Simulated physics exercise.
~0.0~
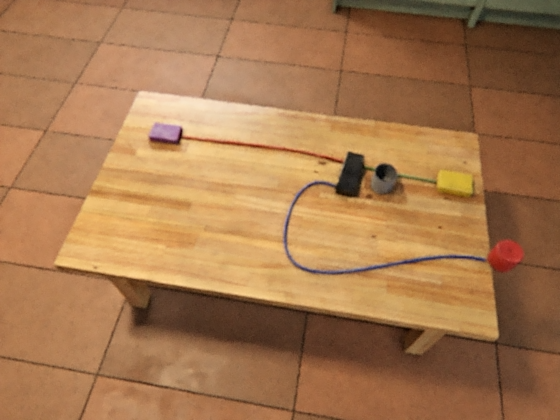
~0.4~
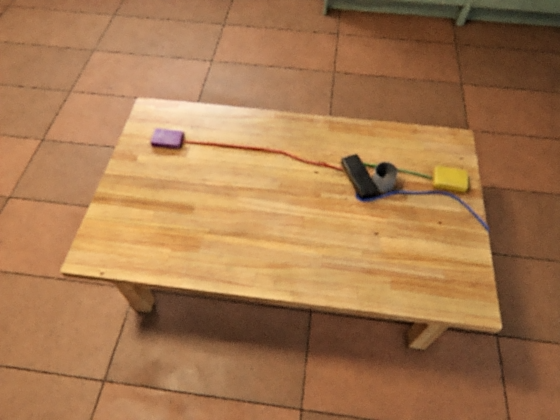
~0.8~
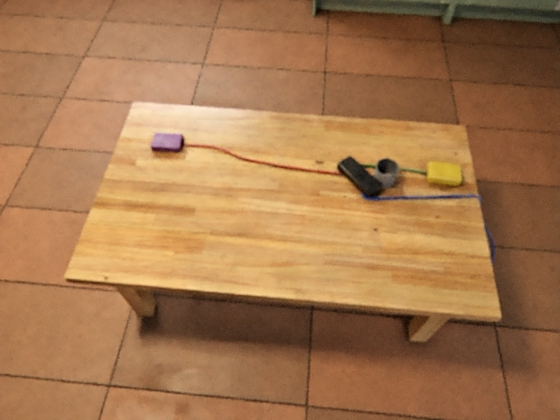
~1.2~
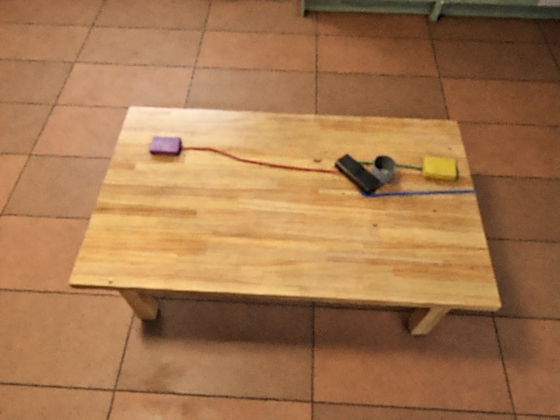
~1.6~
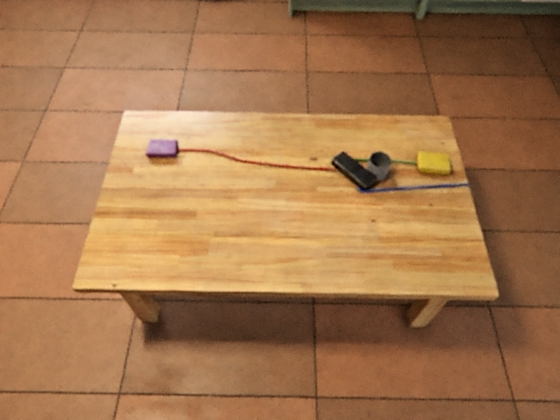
At first, a black power strip sits on a wooden table beside a small grey cup, with a red cable running left to a purple block, a short green cable reaching a yellow block, and a long blue cable looping across to a red object at the right edge. The red object then drops out of sight over the side, dragging the blue cable toward the edge and turning the strip askew against the cup. The blue cable pulls straight. It ends stretched from the strip over the right edge, while the purple block hardly stirs.
